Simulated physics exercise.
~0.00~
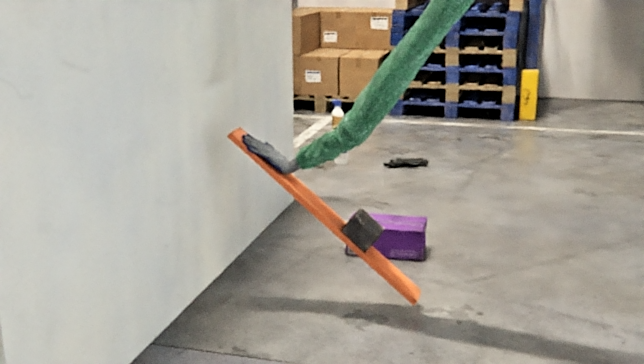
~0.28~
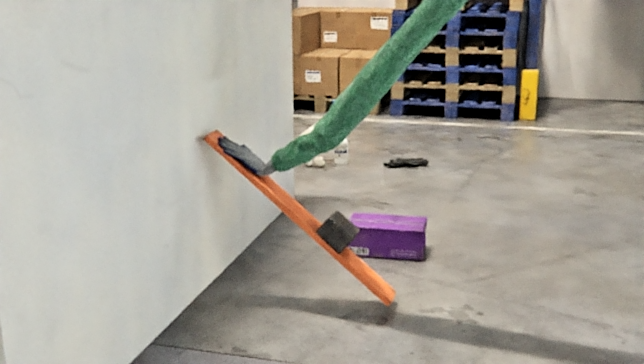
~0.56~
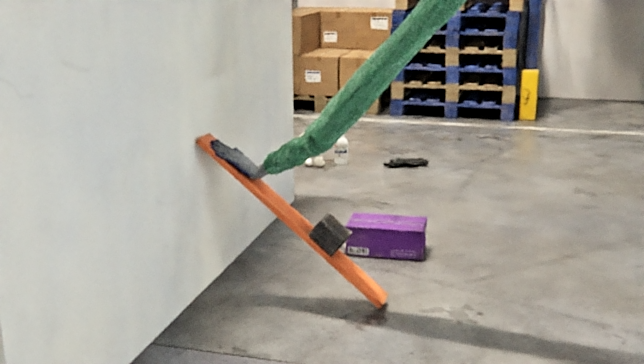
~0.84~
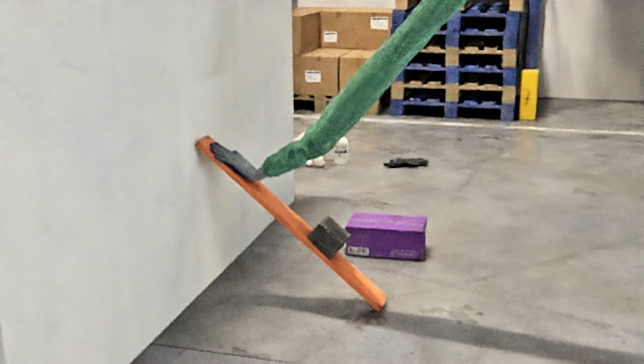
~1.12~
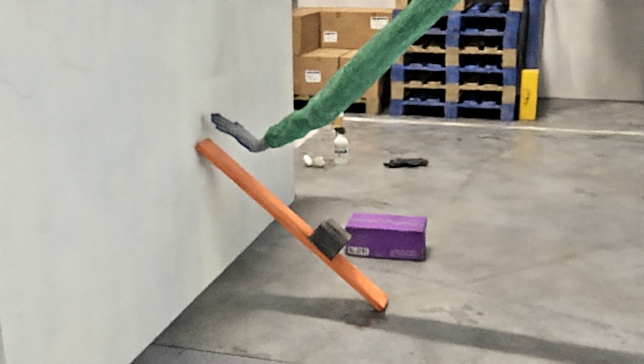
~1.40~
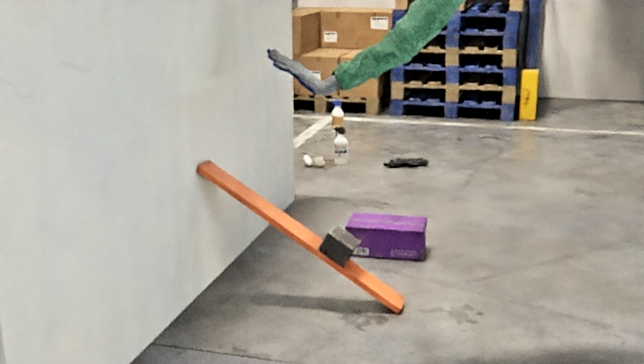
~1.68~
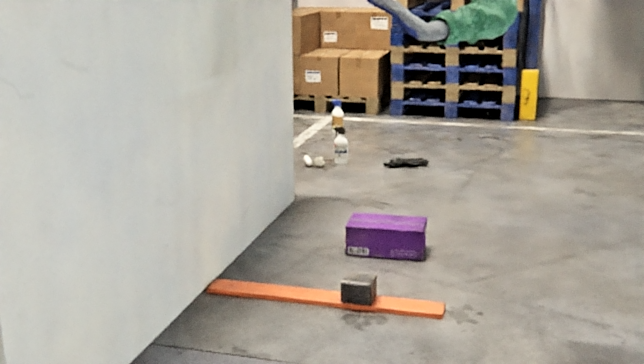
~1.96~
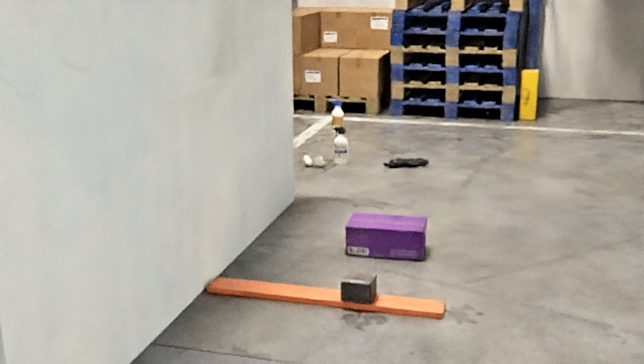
An orange plank with a dark block on it was leaned against a pale wall by a gloved hand in a green sleeve, which let go and drew back; the plank then slid down and ended flat on the floor near a purple box.
